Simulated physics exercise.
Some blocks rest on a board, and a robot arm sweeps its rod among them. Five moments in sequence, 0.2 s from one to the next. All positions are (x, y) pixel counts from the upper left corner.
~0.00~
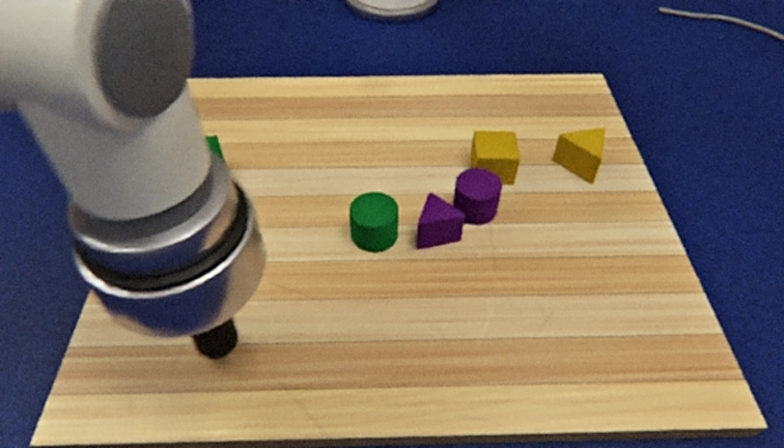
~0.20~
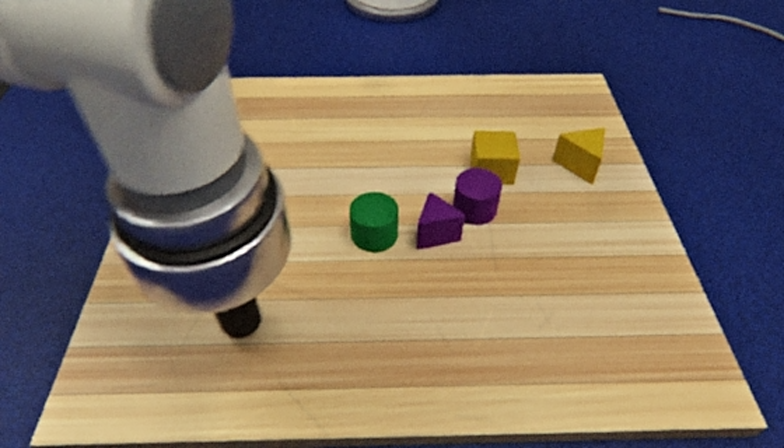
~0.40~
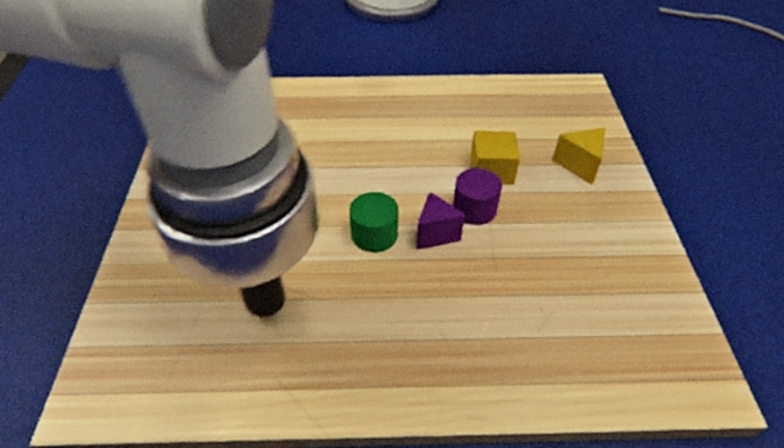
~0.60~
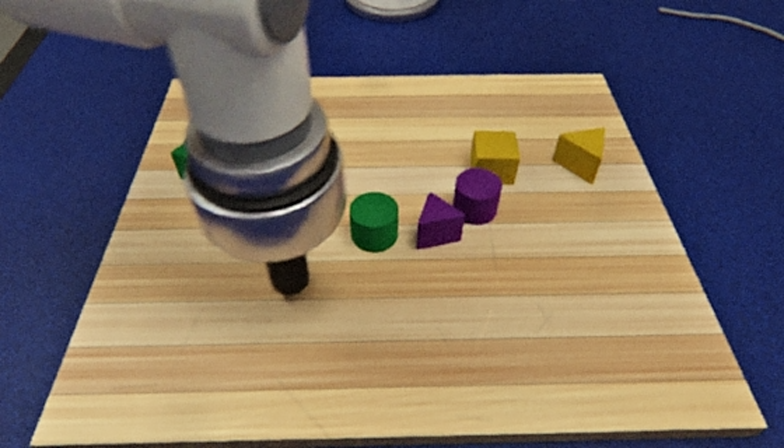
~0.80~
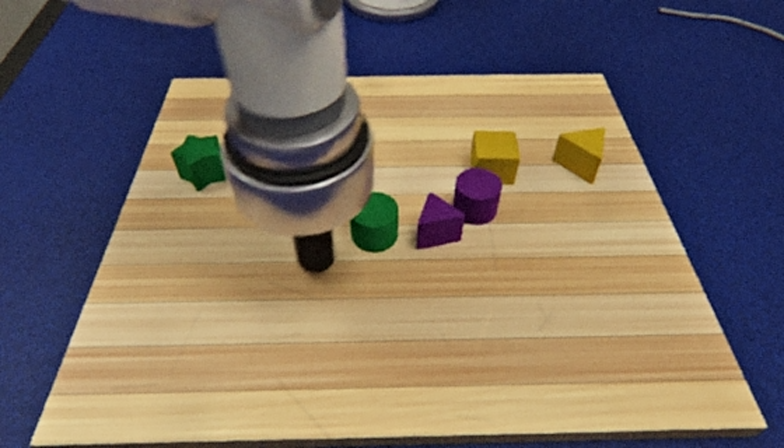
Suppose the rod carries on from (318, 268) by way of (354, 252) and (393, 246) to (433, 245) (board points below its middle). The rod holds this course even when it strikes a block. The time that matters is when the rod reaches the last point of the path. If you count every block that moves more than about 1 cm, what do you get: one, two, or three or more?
My prediction: Two blocks.
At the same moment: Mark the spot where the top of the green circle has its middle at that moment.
It should be at about (410, 188).
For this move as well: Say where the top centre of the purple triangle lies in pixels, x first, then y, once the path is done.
Pixel (464, 205).
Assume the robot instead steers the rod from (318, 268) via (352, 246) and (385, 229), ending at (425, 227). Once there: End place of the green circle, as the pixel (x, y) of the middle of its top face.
For the centre of its top, I'd go with (443, 174).
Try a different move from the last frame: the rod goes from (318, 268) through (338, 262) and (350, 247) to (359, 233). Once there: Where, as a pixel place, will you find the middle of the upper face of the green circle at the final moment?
The middle of the upper face of the green circle will lie at about (396, 191) in the picture.
What follows on the original path. One third of the way, rod at (354, 242); green circle at (385, 202).
Two thirds of the way, rod at (394, 237); green circle at (407, 191).
At the end, rod at (433, 235); green circle at (410, 188); purple triangle at (464, 205), turned 30° anticlockwise; purple circle at (482, 181).
